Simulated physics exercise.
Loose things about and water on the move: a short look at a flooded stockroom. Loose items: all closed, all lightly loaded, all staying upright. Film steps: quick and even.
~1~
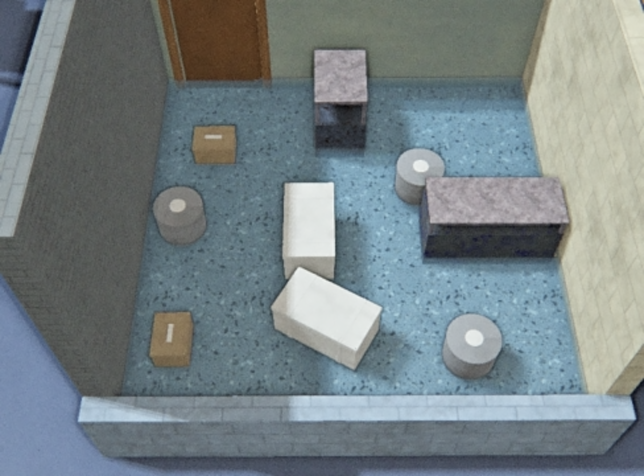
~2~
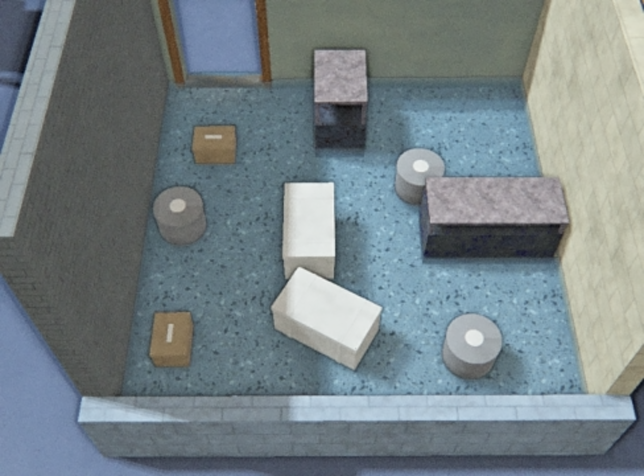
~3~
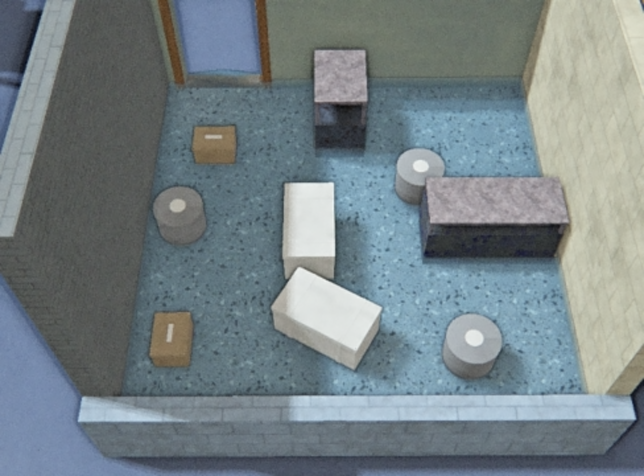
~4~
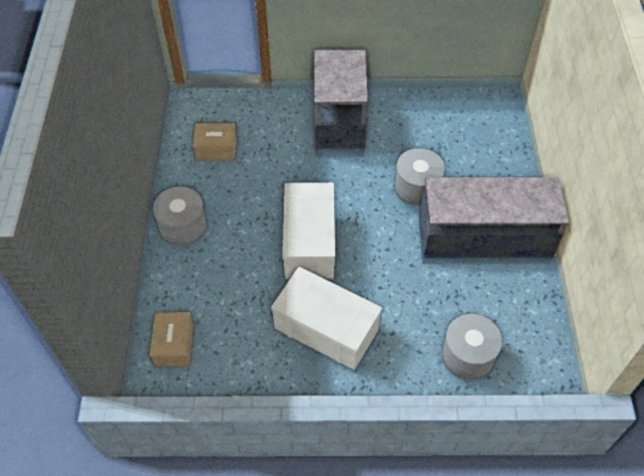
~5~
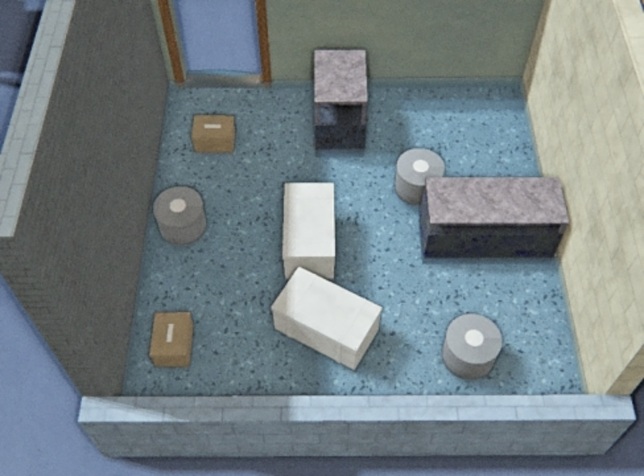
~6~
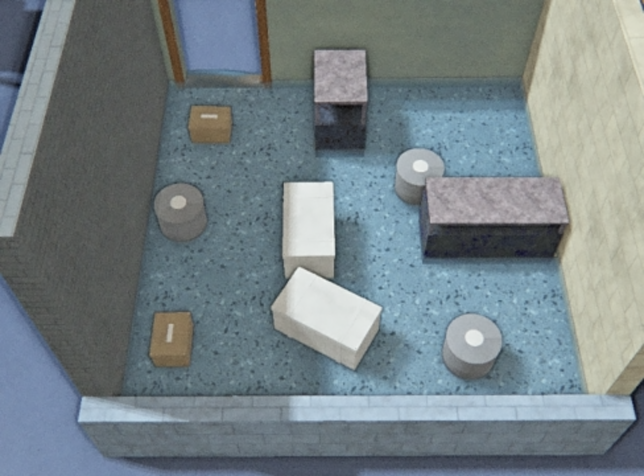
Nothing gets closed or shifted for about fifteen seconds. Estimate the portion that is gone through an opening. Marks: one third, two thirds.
I expect the portion to fall within the middle band.
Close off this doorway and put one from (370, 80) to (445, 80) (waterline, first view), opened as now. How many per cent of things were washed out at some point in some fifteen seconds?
It comes to about 30 per cent of the things.
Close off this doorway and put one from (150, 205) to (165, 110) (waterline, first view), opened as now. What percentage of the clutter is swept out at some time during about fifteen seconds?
I'd say some 60 in a hundred.
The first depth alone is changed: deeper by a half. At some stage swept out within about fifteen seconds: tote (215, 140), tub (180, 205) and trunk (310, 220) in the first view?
Well, in turn they're removed, removed and removed.
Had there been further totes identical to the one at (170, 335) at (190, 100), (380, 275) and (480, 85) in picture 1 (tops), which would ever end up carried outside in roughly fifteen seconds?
In that order: Through, inside, stays.
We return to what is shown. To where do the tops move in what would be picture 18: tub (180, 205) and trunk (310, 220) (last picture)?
Estimated positions: (178, 109) and (255, 164), approximately.
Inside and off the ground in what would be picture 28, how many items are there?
The answer would be 5.
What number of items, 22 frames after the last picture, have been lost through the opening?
By that point the tally is 2.
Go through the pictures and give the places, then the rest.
In the first picture, a tote at (214, 138), afloat; a tub at (178, 206) floats; 0 of 7 have shifted.
In the second picture, a tote at (214, 138), afloat; a tub at (178, 206), afloat; 0 of 7 have shifted.
In the third picture, a tote at (214, 138), afloat; a tub at (178, 206), afloat; 0 of 7 have shifted.
In the fourth picture, a tote at (214, 135), afloat, close to its start; a tub at (178, 206), afloat; 1 of 7 have shifted.
In the fifth picture, a tote at (213, 127), afloat, close to its start; a tub at (178, 206) floats; 1 of 7 have shifted.
In the sixth picture, a tote at (210, 117) floats, a stride from its start; a tub at (178, 203) floats, close to its start; 1 of 7 have shifted.
A moment on, 0 of 7 are out; 7 afloat.
Next, 1 of 7 are out; 6 afloat.
Later, 2 of 7 are out; 5 afloat.
In the end, 3 of 7 are out; 4 afloat.
